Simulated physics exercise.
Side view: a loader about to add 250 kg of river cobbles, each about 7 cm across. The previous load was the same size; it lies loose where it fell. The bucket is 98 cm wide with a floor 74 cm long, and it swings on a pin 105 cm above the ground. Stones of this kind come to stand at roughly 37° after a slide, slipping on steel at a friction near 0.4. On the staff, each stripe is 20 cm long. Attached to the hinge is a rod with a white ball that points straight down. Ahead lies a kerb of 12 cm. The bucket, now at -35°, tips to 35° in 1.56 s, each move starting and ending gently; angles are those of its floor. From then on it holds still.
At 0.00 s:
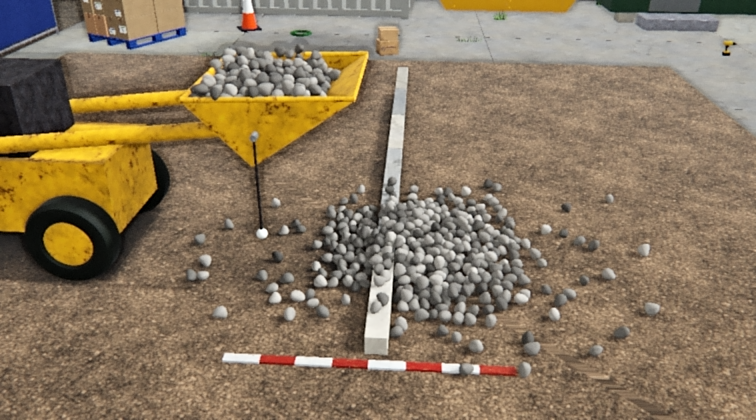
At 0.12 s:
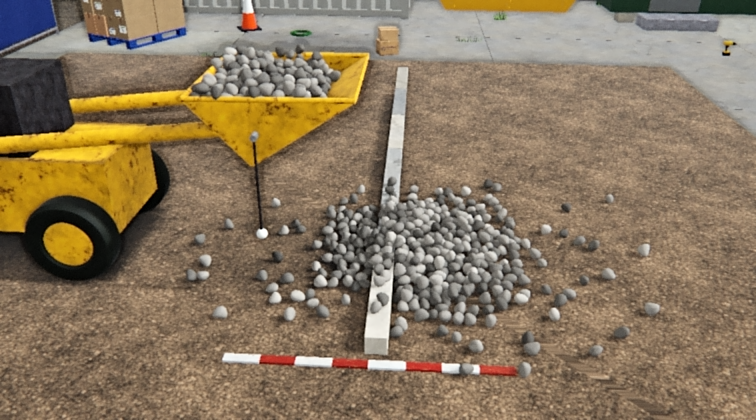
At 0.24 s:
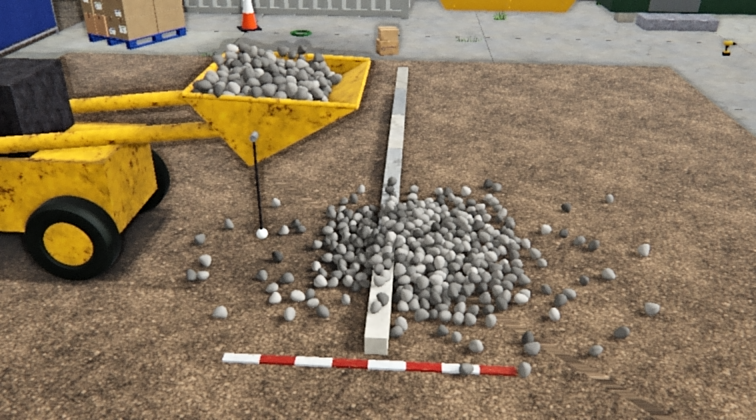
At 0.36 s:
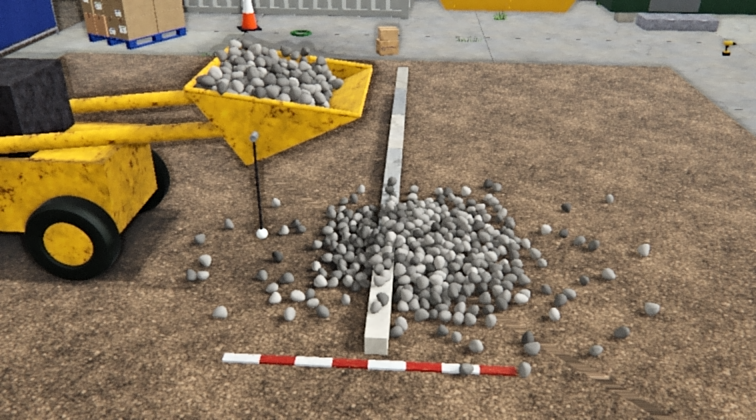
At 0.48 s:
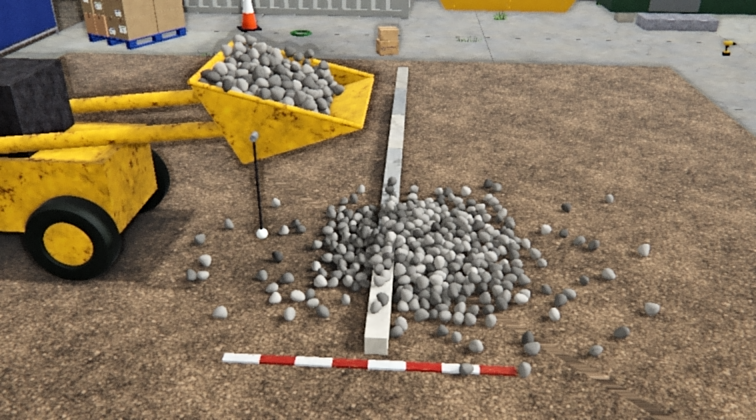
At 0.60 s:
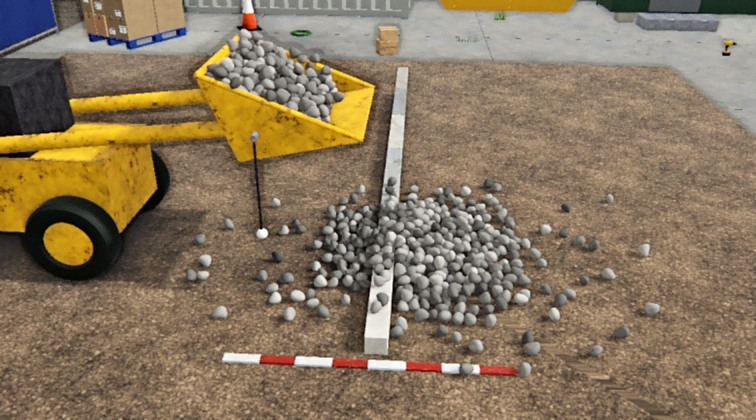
A yellow loader's bucket, heaped with grey stones, slowly tilted forward, its front edge dipping to the right as the stones shifted, while the loose pile across the pale kerb stayed still.
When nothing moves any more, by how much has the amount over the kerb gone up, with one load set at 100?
It has gone up by about 51 per cent of a load.
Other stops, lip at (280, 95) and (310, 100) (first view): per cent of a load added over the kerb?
Some 0 percent first and 10 percent second.
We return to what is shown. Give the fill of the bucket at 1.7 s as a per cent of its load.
I'd say about 35 per cent.
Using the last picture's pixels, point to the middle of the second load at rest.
Middle: Approx. (396, 237) px.
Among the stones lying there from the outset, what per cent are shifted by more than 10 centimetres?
The answer is about 5 per cent.
After 1.2 s the floor is at 24°; in per cent of one load, 96 in the bucket, 33 on this side of the kerb, 73 over the kerb; the foremost stones are at (608, 252).
After 1.7 s the floor is at 35°; in per cent of one load, 37 in the bucket, 79 on this side of the kerb, 86 over the kerb; the foremost stones are at (608, 252).
After 2.0 s the floor is at 35°; in per cent of one load, 5 in the bucket, 85 on this side of the kerb, 112 over the kerb; the foremost stones are at (608, 252).
After 4.4 s the floor is at 35°; in per cent of one load, 0 in the bucket, 78 on this side of the kerb, 124 over the kerb; the foremost stones are at (608, 252). Net gain over the kerb, 51.
